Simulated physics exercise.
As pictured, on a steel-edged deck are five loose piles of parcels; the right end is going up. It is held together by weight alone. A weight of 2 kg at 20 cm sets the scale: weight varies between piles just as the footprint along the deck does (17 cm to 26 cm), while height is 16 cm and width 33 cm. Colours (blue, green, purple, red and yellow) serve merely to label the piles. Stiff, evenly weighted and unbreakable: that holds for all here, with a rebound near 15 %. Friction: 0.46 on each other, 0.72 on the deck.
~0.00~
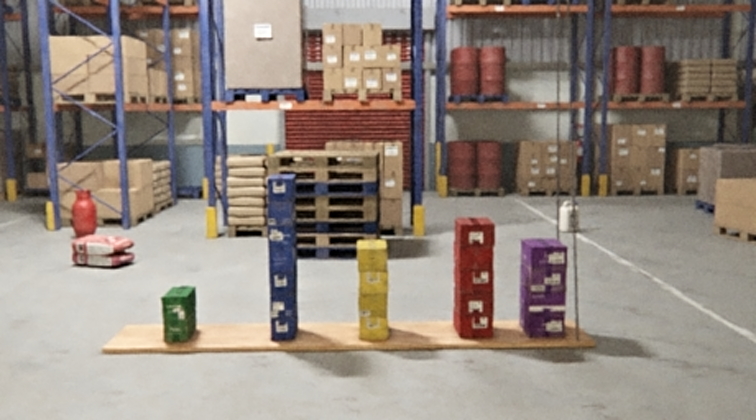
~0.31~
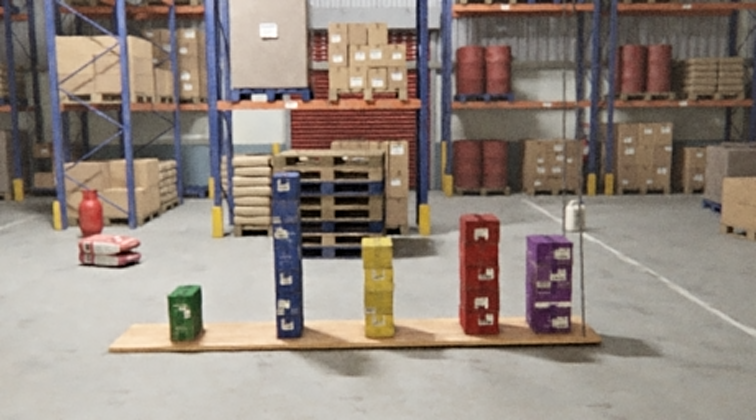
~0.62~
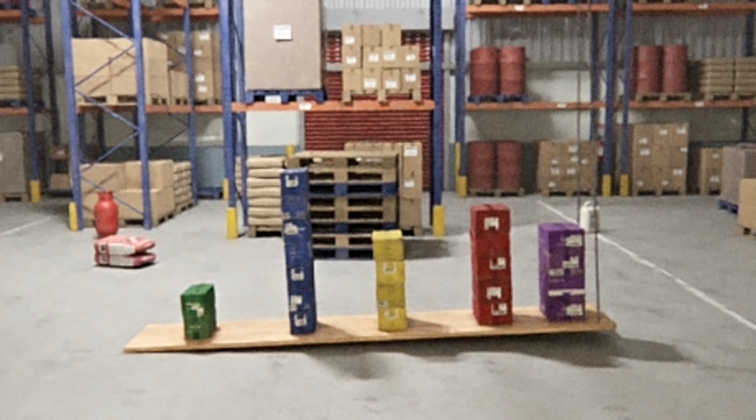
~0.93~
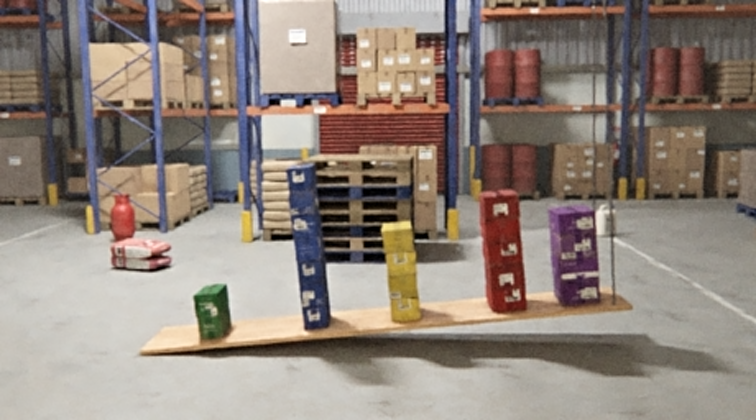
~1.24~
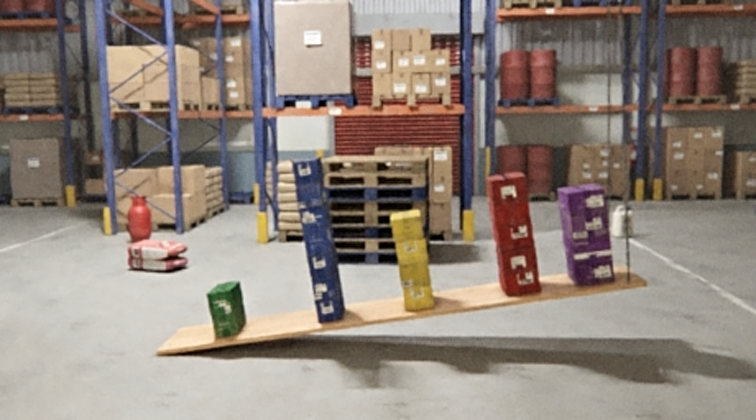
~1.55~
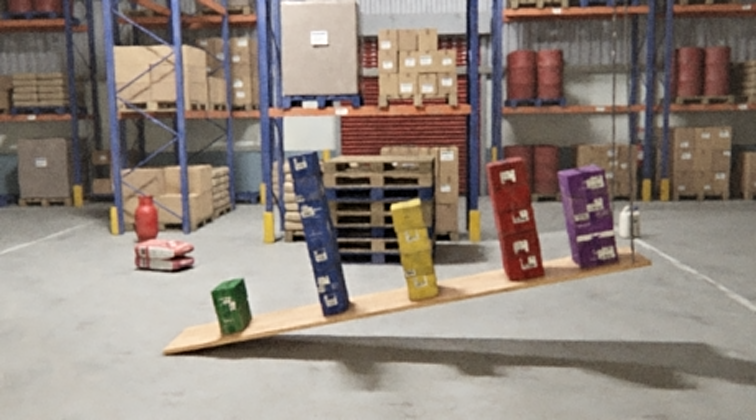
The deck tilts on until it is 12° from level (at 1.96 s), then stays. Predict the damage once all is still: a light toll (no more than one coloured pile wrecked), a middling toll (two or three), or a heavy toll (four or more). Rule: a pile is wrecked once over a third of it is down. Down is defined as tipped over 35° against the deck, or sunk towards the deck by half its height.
A middling toll.
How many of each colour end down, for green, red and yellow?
Down at the end - green 2, red 0, yellow 0.
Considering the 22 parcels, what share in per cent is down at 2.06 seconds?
By then 0 %.
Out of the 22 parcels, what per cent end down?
Something near 40 percent.
By 2.06 s, slope 12°; none of the 22 parcels down, 7 disturbed; top blue parcel tilted 17°.
By 2.60 s, slope 12°; 7 of the 22 parcels down; top blue parcel upside down; top green parcel tilted 32°.
When it is over (4.5 s), slope 12°; 9 of the 22 parcels down; top green parcel upside down; top blue parcel tilted 12°, 72 cm lower. Wrecked, blue and green. In pixels of the last frame, middles, top green parcel near (167, 328).
